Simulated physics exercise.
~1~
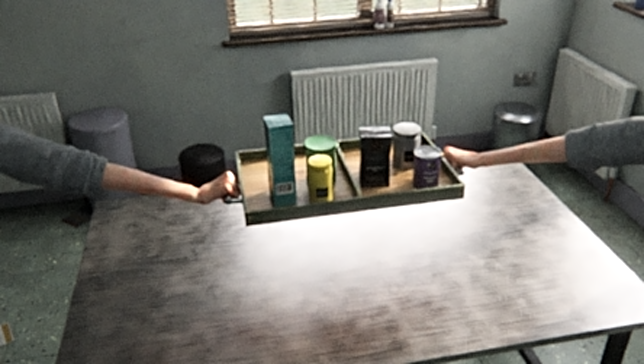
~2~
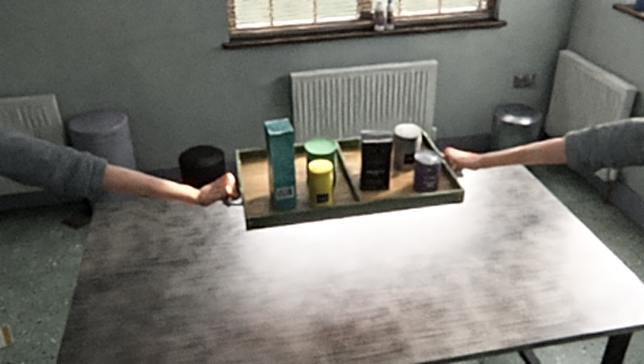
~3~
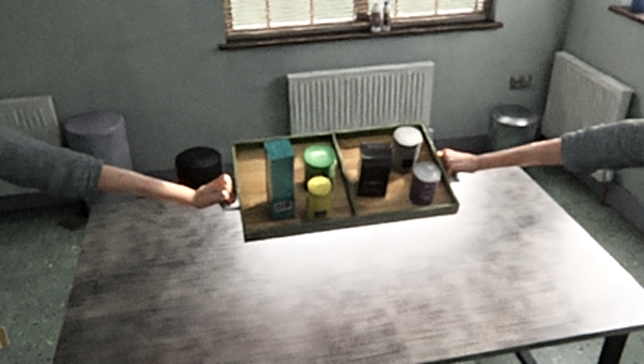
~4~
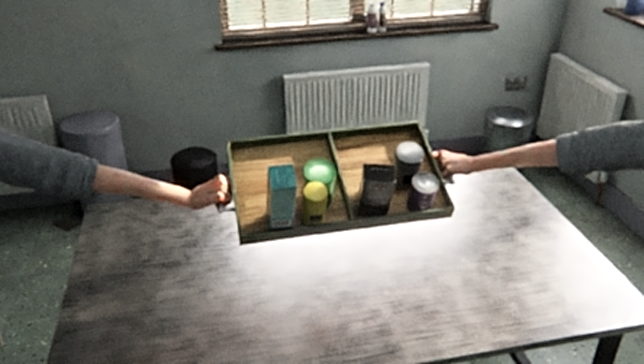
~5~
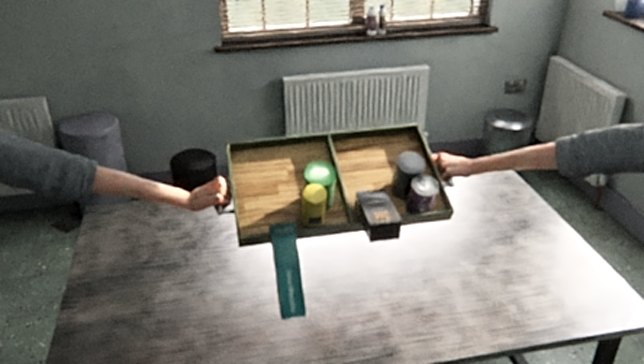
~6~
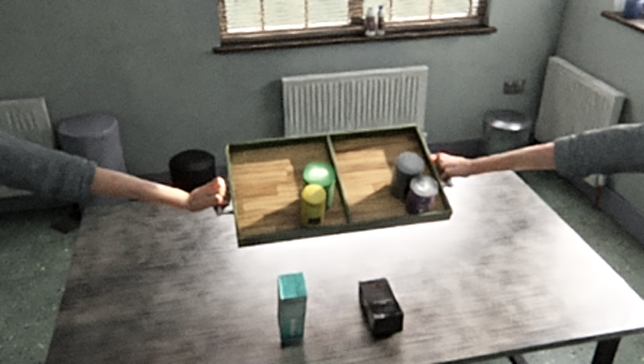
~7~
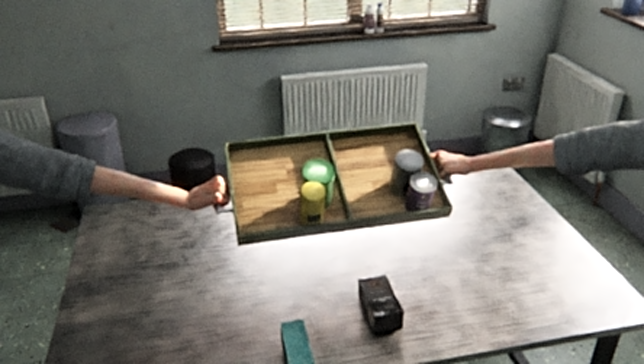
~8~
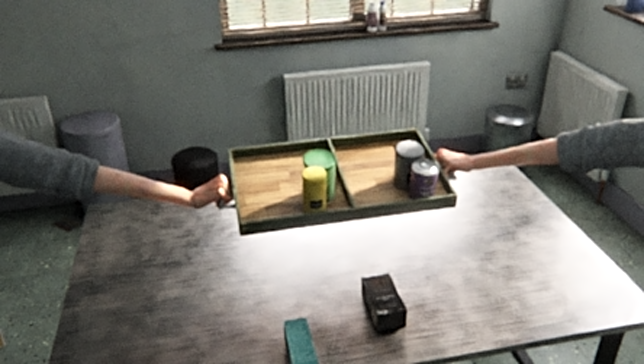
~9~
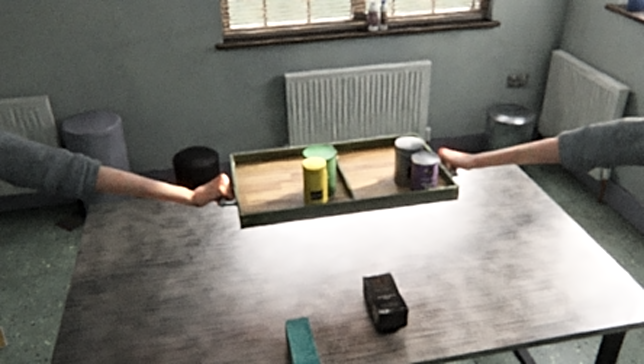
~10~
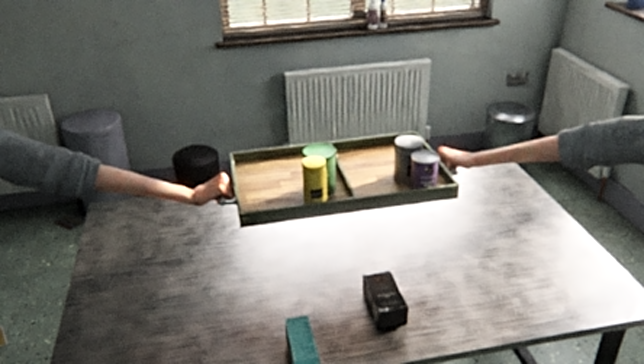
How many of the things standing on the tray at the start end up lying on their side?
Two of them end up lying on their side, the turquoise carton and the black carton, both on the table below the tray.
